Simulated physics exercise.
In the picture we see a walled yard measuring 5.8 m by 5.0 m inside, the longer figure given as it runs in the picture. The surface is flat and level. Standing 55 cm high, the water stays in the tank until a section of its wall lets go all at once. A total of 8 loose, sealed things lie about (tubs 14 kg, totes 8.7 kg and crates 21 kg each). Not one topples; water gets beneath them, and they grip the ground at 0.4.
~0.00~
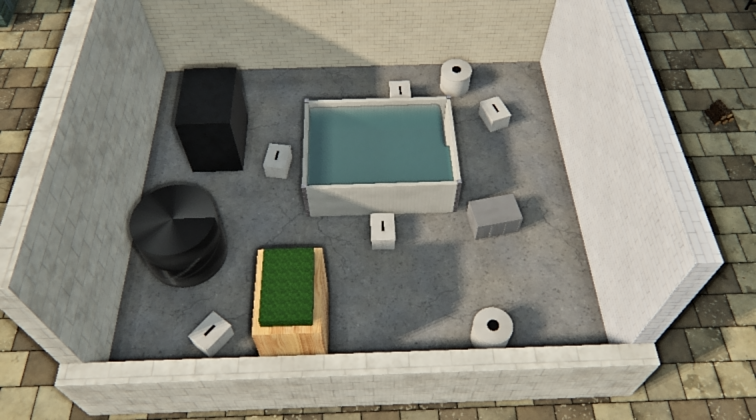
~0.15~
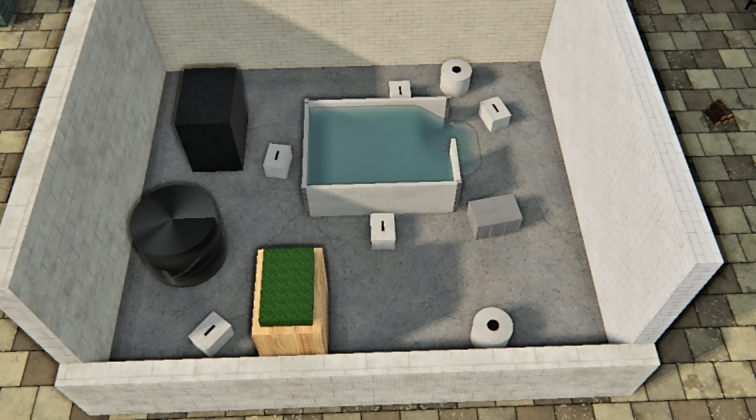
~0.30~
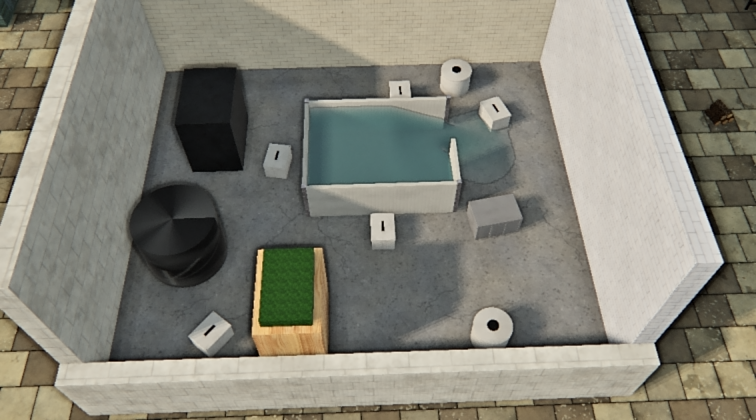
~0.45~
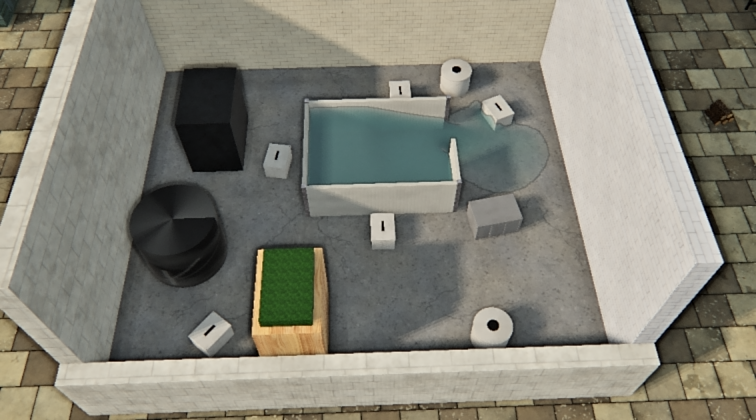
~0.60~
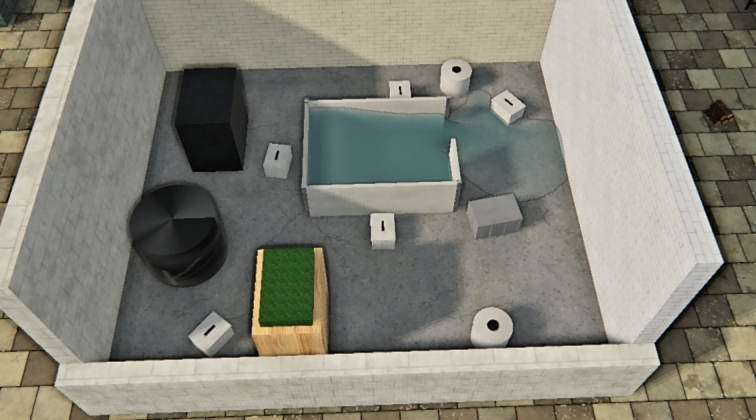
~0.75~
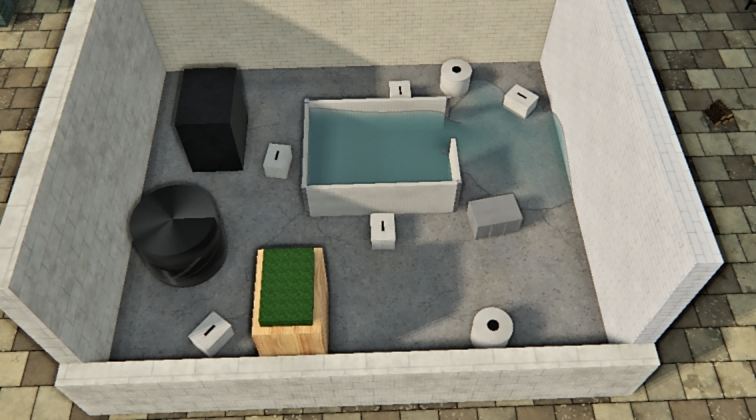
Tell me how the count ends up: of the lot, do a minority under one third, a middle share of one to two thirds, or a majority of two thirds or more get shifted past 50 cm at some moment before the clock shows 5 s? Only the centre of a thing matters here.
The portion is a third to two thirds.
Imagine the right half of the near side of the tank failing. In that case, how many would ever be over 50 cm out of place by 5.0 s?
Count: 2.
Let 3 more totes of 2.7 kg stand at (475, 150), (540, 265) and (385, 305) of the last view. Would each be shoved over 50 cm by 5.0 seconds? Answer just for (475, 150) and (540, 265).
Above, above.
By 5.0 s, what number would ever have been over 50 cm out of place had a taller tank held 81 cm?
Then 4 of them.
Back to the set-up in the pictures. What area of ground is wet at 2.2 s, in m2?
Wet: Near 9.5 m2.
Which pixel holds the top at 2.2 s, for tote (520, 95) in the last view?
Roughly (510, 62) in the same view.
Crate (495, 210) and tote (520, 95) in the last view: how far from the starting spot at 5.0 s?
0 cm and 100 cm.
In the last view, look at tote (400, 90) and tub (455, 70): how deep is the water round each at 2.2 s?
About 0 and 4 cm.
After 1.1 s 1 of 8 are over 50 cm from their spots; 0 afloat.
After 2.2 s 1 of 8 are over 50 cm from their spots; 1 afloat.
After 3.5 s 2 of 8 are over 50 cm from their spots; 1 afloat.
After 5.0 s 4 of 8 are over 50 cm from their spots, and 4 have been at some point; 1 afloat.
